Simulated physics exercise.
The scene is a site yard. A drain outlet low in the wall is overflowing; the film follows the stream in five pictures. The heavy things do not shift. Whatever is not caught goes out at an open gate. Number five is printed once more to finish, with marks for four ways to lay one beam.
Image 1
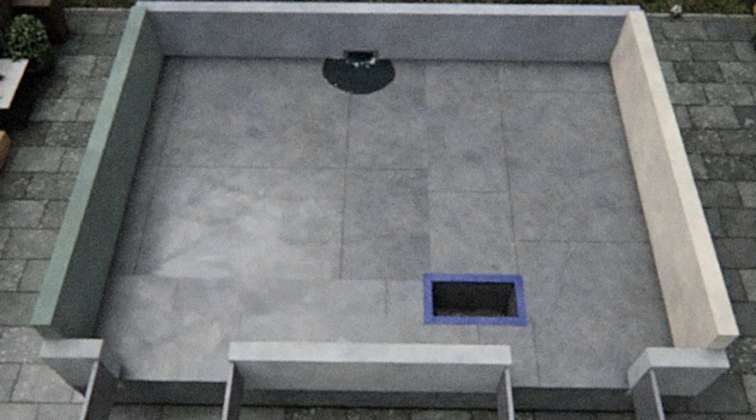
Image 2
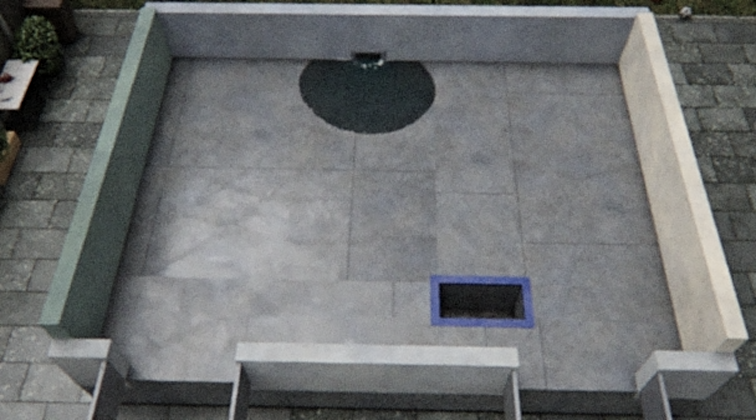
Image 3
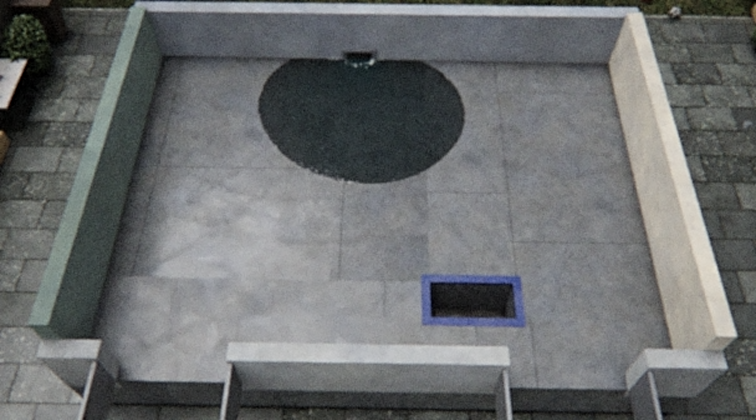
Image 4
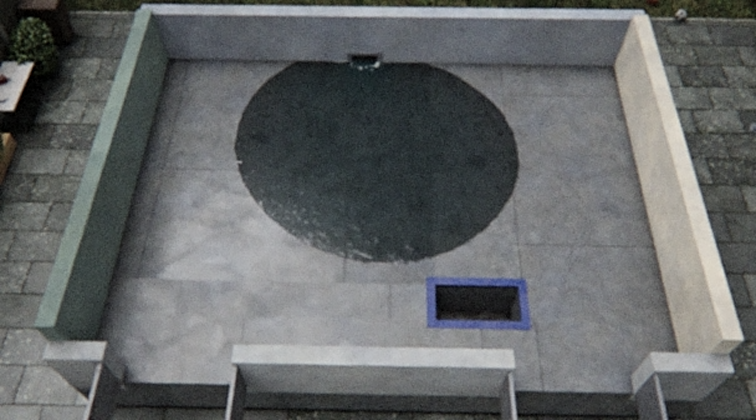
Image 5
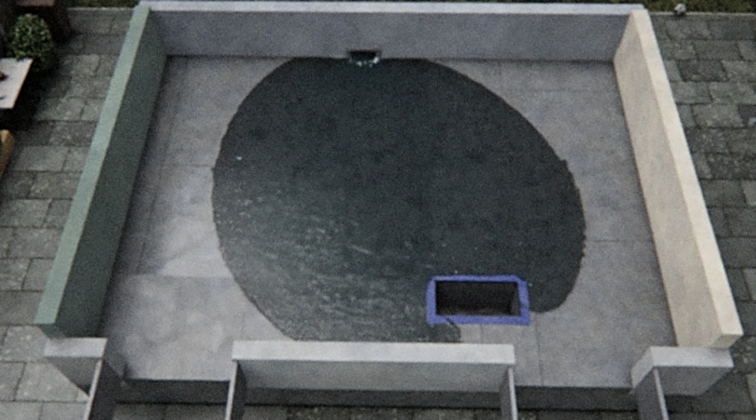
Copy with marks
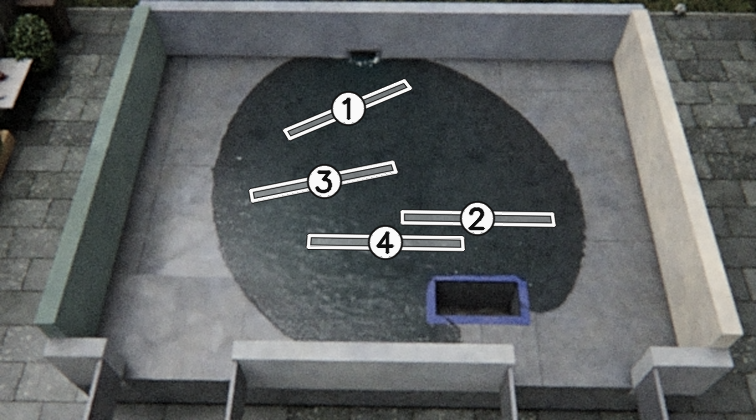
The footage shows a walled grey paved yard where dark water enters from a small opening in the back wall and spreads steadily forward across the slabs in a widening rounded pool, reaching around a blue-rimmed rectangular pit.
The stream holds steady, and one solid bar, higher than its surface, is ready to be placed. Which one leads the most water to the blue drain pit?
Take 3.
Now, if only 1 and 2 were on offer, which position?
Position 2.
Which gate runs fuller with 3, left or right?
The right gate.
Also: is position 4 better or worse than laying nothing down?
Worse.
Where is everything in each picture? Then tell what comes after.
In the first frame, outfall at (361, 54); blue drain pit at (474, 299); open gate at (564, 370); open gate at (182, 364); 2 % of the ground under water, visible out to (364, 89); blue drain pit still dry.
In the second frame, 7 % of the ground under water, visible out to (395, 126); blue drain pit still dry.
In the third frame, 15 % of the ground under water, visible out to (397, 175); blue drain pit still dry.
In the fourth frame, 29 % of the ground under water, visible out to (446, 247); blue drain pit still dry.
In the fifth frame, 47 % of the ground under water, visible out to (557, 291); blue drain pit taking water.
In white, 1 from (287, 134) to (407, 84); 2 from (402, 217) to (553, 219); 3 from (251, 195) to (394, 167); 4 from (308, 241) to (462, 243).
If 1 is chosen, about 13 % of the stream goes into the blue drain pit, about 87 % out by the gates.
If 2 is chosen, about 20 % of the stream goes into the blue drain pit, about 80 % out by the gates.
If 3 is chosen, about 27 % of the stream goes into the blue drain pit, about 73 % out by the gates.
If 4 is chosen, about 16 % of the stream goes into the blue drain pit, about 84 % out by the gates.
